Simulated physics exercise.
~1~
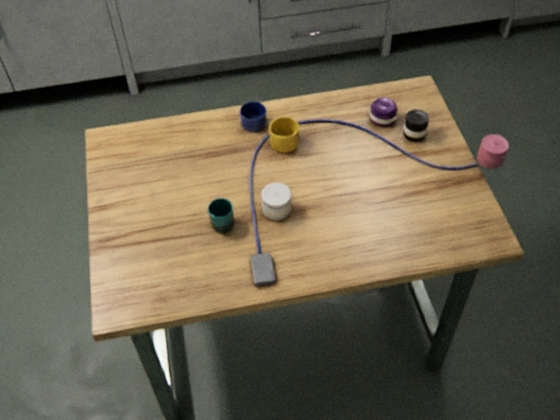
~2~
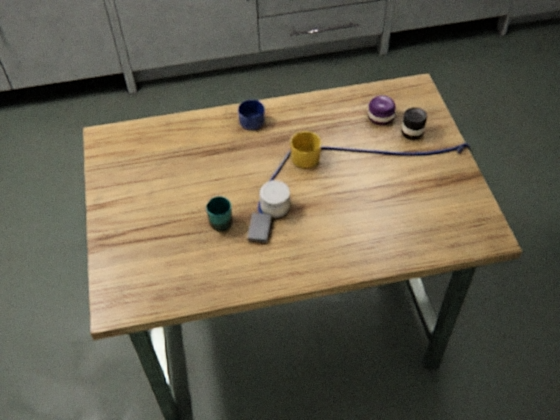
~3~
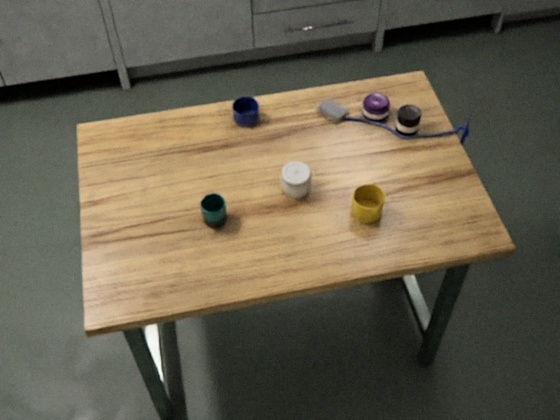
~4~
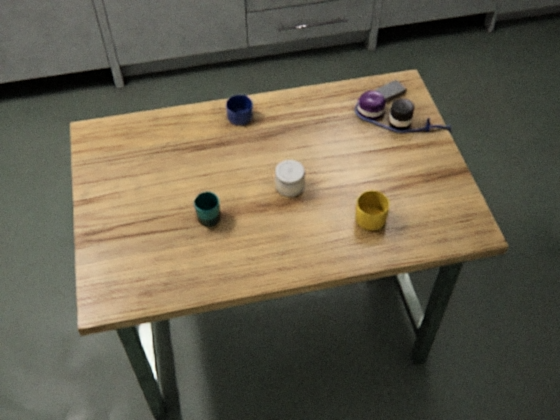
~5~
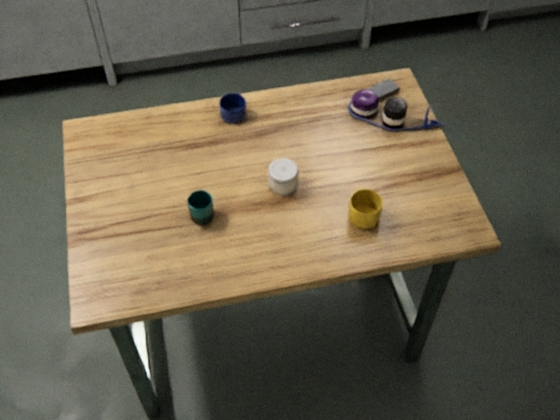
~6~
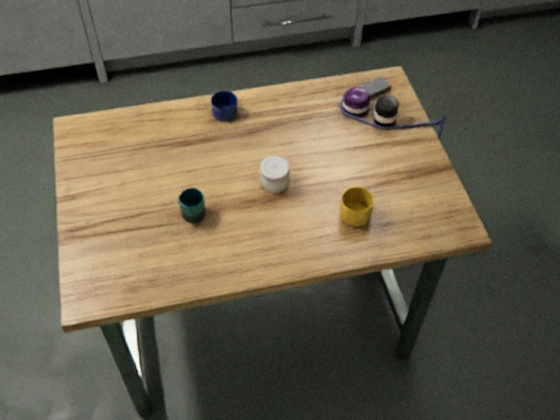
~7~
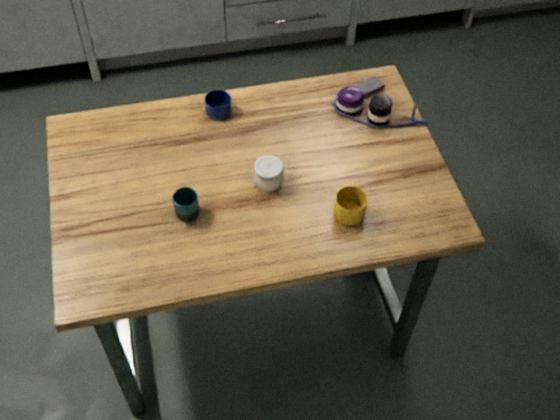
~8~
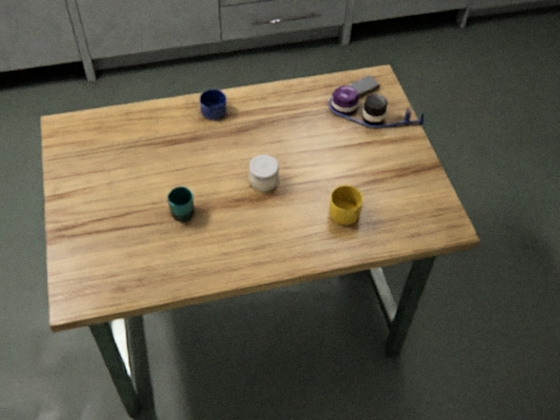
A table's cable drags the grey phone right, shifting two containers, as a pink object falls.
